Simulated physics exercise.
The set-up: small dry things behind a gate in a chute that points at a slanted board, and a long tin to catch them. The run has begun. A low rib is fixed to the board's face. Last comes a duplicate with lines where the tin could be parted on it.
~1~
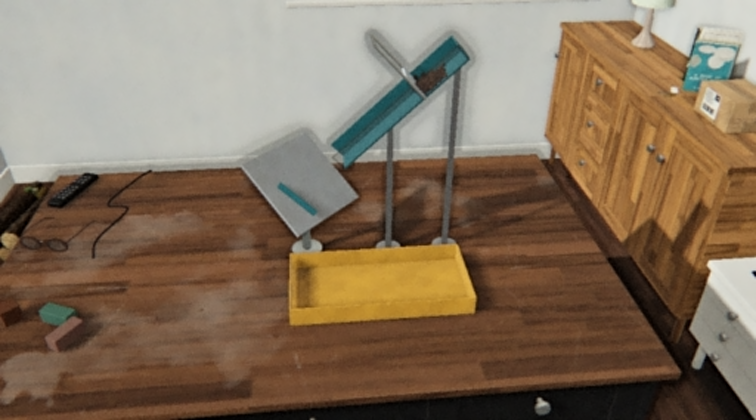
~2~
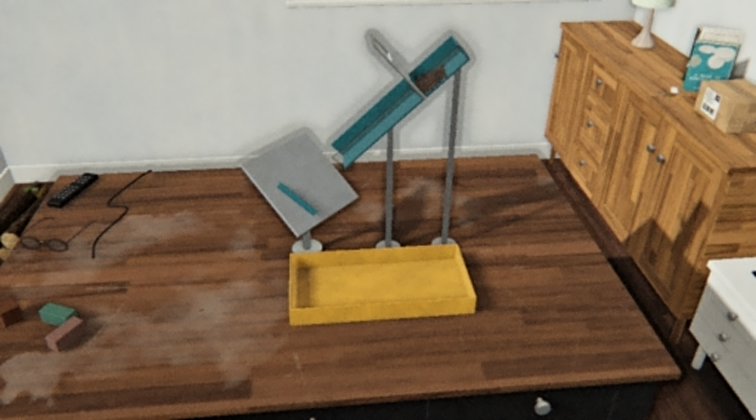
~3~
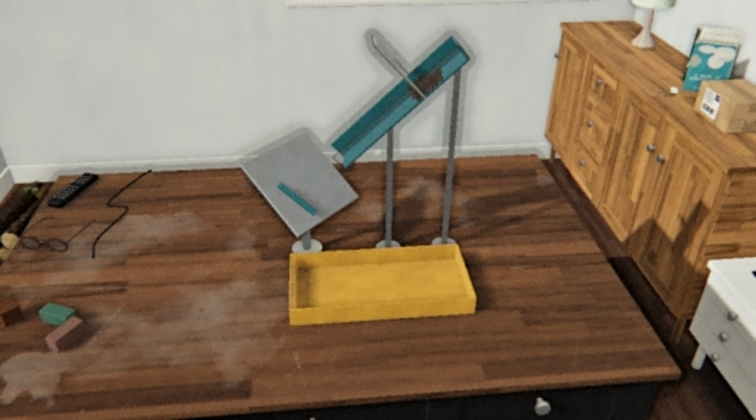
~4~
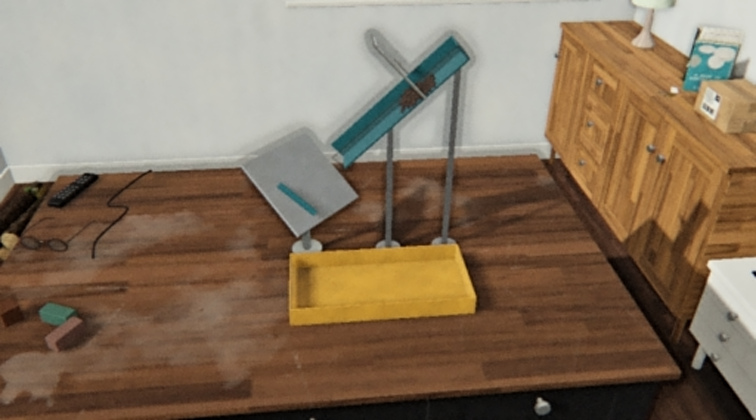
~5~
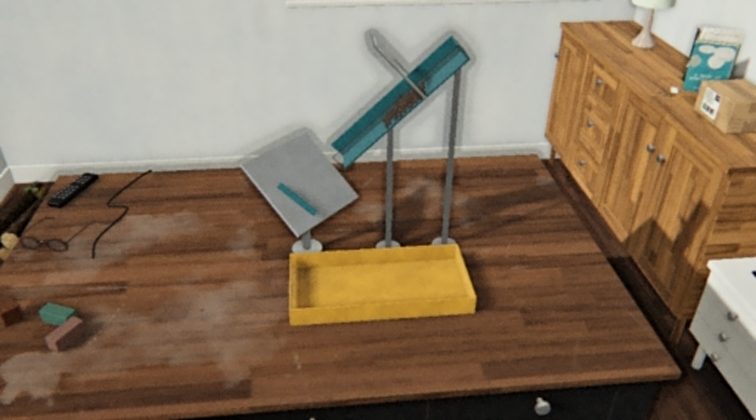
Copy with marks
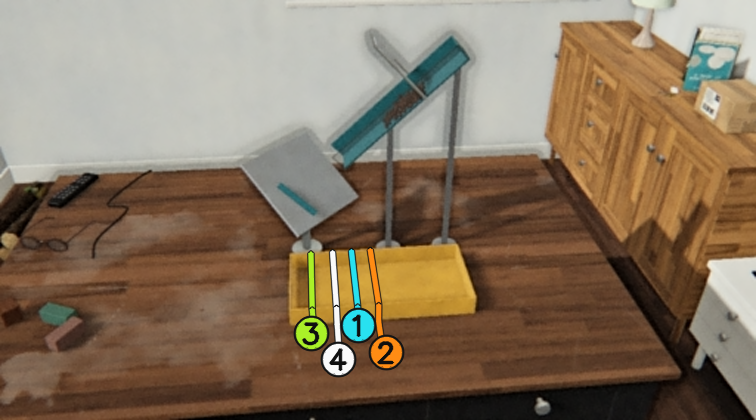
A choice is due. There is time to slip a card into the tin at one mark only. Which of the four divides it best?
Take 1.
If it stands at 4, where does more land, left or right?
Right.
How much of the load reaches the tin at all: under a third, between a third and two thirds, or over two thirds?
It is over two thirds.
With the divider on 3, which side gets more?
Right.
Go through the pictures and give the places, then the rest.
In the first picture, load behind the gate at (428, 80), allspice berries; lip of the chute at (344, 163), sloping fairly steeply.
In the second picture, middle of the board at (302, 181), tilted fairly steeply; middle of its low edge at (330, 216); of its high edge at (275, 148).
In the third picture, front corners of the tin at (290, 310) and (476, 298), empty; front of the load at (414, 97).
In the fourth picture, middle of the load at (413, 94); its front at (402, 111), about a quarter of the way to the lip; rib from (280, 183) to (317, 212).
In the fifth picture, middle of the load at (403, 103); its front at (385, 121), about half of the way to the lip.
On the marked copy, line 1 crosses the front rim at (357, 305); line 2 crosses the front rim at (378, 304); line 3 crosses the front rim at (312, 308); line 4 crosses the front rim at (336, 307).
For line 1, of what is caught, about two thirds on the left of the divider, about a third on the right.
For line 2, of what is caught, nearly all on the left of the divider, a stray few on the right.
For line 3, of what is caught, a stray few on the left of the divider, nearly all on the right.
For line 4, of what is caught, a small part on the left of the divider, nearly all on the right.
